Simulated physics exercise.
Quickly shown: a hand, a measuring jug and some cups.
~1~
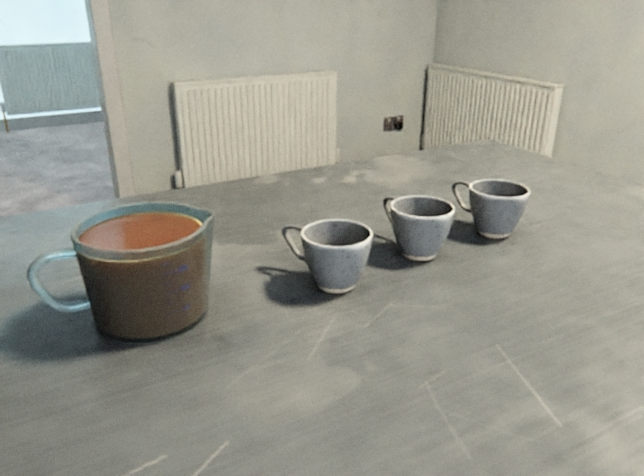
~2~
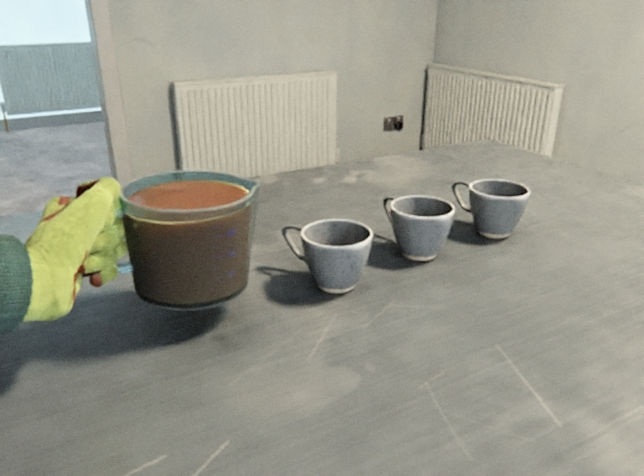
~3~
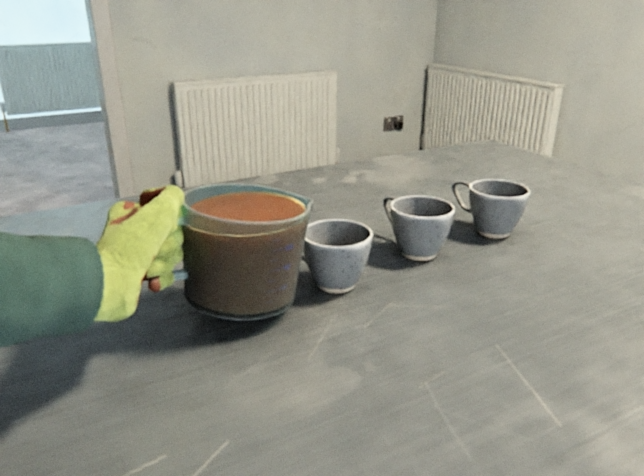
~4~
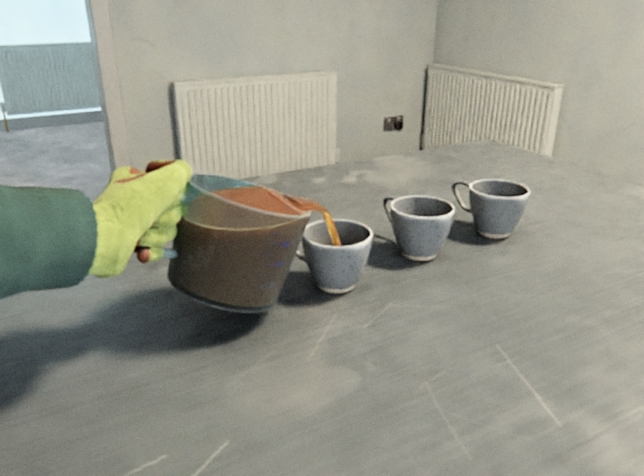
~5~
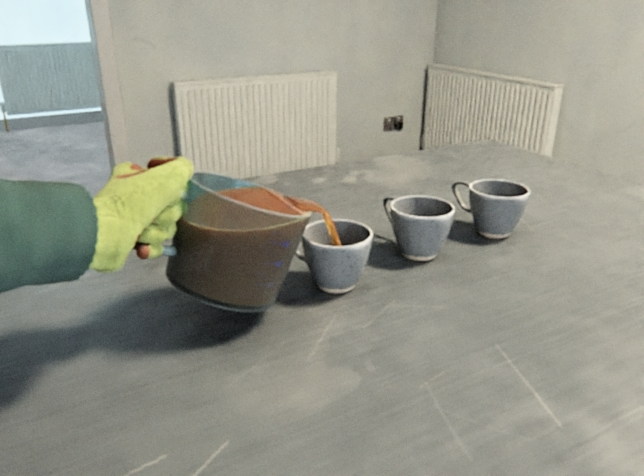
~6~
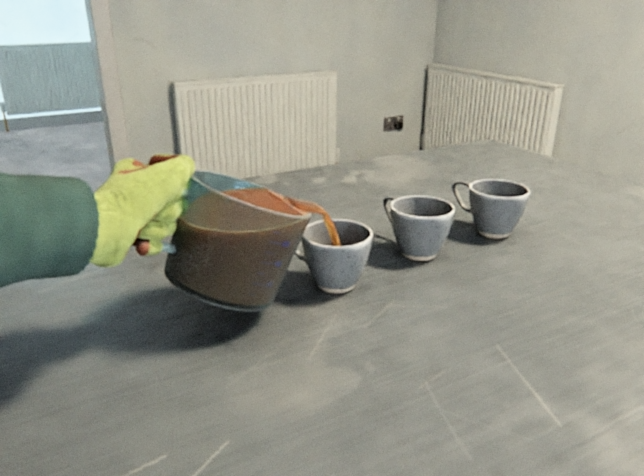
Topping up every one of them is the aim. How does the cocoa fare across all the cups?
It lasts.
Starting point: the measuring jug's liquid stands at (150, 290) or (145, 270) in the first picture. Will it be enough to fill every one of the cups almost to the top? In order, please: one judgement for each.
Taking the two tries in turn, the first one doesn't stretch and the second one doesn't stretch.
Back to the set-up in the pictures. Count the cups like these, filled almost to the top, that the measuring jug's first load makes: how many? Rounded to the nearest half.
Estimate: Close to 5.0.
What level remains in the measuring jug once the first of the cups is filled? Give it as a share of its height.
Level: Close to 70 per cent.
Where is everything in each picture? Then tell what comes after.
The first frame shows all stand on the top; measuring jug (147, 267) nearly full; three cups, the last at (497, 208).
The second frame shows the hand lifts the measuring jug; measuring jug nearly full, surface at (188, 200); the first is empty.
In the third frame, the measuring jug is brought over; measuring jug (243, 246) nearly full; three cups, the last at (497, 208).
In the fourth frame, a stream runs into the first cup; measuring jug (237, 239) tipped 20° with nearly all of its load; the first is about a quarter full.
In the fifth frame, a stream runs into the first cup; measuring jug (237, 238) tipped 20° with nearly all of its load; three cups, the last at (497, 208).
In the sixth frame, a stream runs into the first cup; measuring jug (237, 237) tipped 25° with nearly all of its load; the first is about half full.
Soon after, the first is about two thirds full.
Later, the first is done and the measuring jug has about three quarters of its load.
In the end, all three are full and about a third of the cocoa is over.
